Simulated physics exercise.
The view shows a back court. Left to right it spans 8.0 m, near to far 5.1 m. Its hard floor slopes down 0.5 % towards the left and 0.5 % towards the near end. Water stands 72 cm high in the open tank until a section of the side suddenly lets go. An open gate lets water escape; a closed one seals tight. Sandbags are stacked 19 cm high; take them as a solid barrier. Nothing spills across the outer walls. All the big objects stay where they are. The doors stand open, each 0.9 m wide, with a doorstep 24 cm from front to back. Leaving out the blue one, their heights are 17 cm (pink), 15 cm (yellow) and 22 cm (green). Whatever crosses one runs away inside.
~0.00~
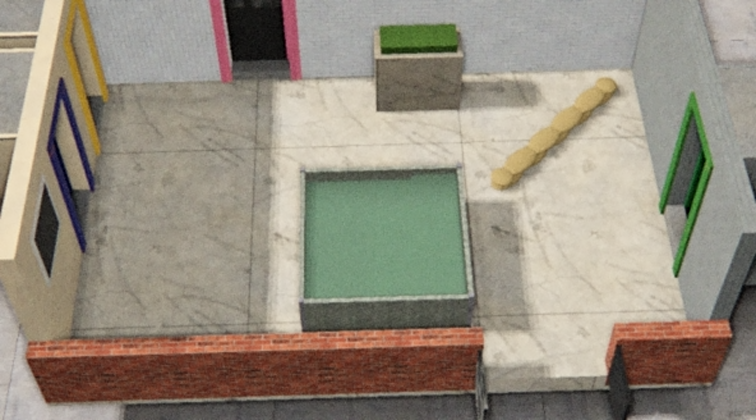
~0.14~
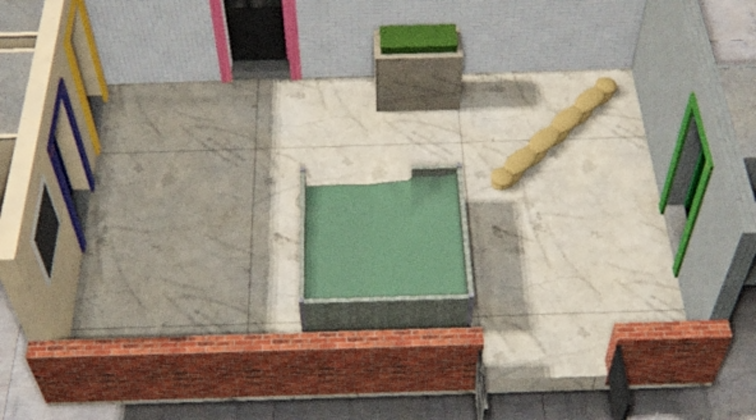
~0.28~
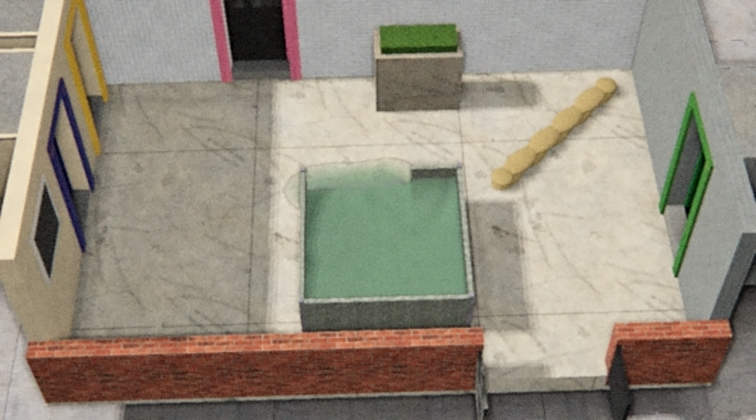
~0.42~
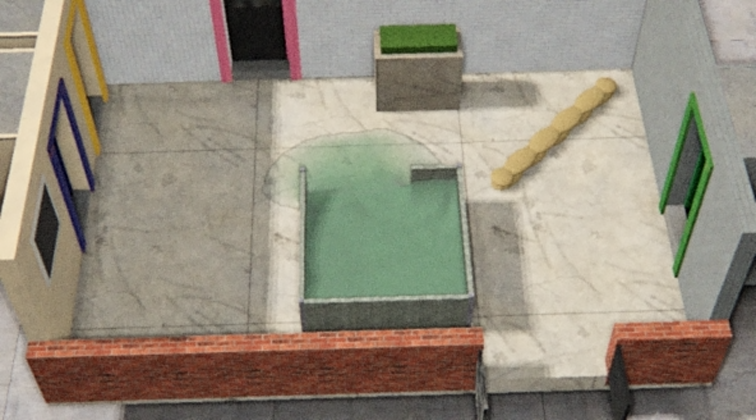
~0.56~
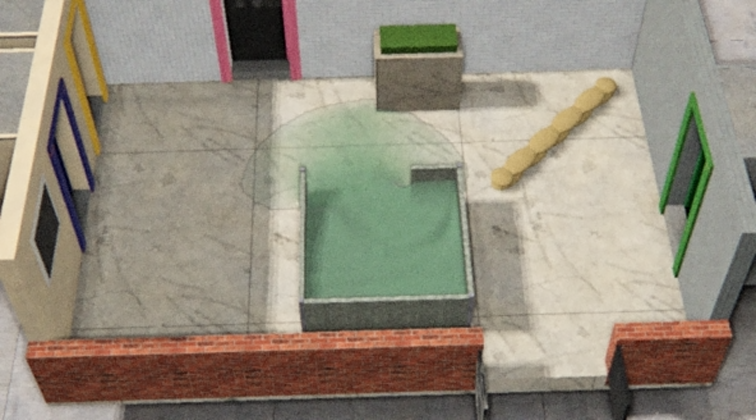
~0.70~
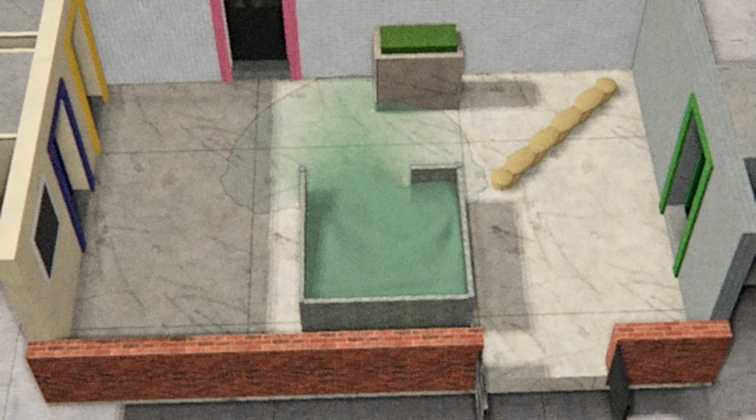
The footage shows an open tank of green water in a walled court; part of its far wall gives way, and water pours out through the gap, spreading in a widening sheet across the floor towards the back wall and left.
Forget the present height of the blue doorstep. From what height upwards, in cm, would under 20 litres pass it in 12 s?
It would have to be roughly 7.5 cm high.
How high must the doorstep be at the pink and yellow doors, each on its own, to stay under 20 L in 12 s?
Roughly 25 cm at pink and 30 cm at yellow.
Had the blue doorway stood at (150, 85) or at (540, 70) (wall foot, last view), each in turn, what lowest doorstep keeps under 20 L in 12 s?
About 19 and 13.5 cm.
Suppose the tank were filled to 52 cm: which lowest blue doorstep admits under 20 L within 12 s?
Some 5.5 cm.
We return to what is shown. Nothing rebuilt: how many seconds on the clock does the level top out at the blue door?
Around 4.5 s.
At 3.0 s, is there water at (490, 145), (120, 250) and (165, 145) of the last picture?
In that order: Wet, dry, under water.
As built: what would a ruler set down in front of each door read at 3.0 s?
Depths in cm: Pink 23, yellow 34, green 0, blue 4.
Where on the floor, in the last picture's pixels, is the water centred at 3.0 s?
Around (340, 174).
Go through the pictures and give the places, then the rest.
The first frame shows the open tank at (384, 234) is whole and still, 72 cm deep; the blue door at (72, 172) is dry.
In the second frame, the front is at a hidden place, 0.3 m from the gap on the far side; 0.4 m2 of floor is wet, 72 cm left at the back.
In the third frame, water pours out on the far side and has run 0.8 m, to (383, 162); about 12 cm deep outside, 72 cm at the back.
In the fourth frame, water pours out on the far side and has run 1.3 m, to (366, 135); about 10 cm deep outside, 72 cm at the back.
In the fifth frame, the gap is on the far side, the front 1.9 m out at (357, 105); the back of the open tank holds 68 cm.
In the sixth frame, the front is at (333, 79), 2.5 m from the gap on the far side; 5.9 m2 of floor is wet, 61 cm left at the back; 2.3 m in a straight line remain to the blue door at (72, 172).
After 1.4 s water covers 25 % of the floor, deepest (46 cm) near (344, 79); it has not reached the blue door.
After 3.0 s water covers 40 % of the floor, deepest (38 cm) near (120, 86); 4 cm at the blue door, 0 litres in over its 8 cm doorstep.
After 12.0 s water covers 90 % of the floor, deepest (14 cm) near (65, 376); 8 cm at the blue door, 17 litres in over its 8 cm doorstep.
At the blue door as built, the water arrived by 2.9 s and peaked near 11 cm at 4.6 s.
With a doorstep of 7 cm, 28 litres would have come in within the 12 s; with 9.5 cm, 6 litres. So under 20 litres takes about 7.5 cm.
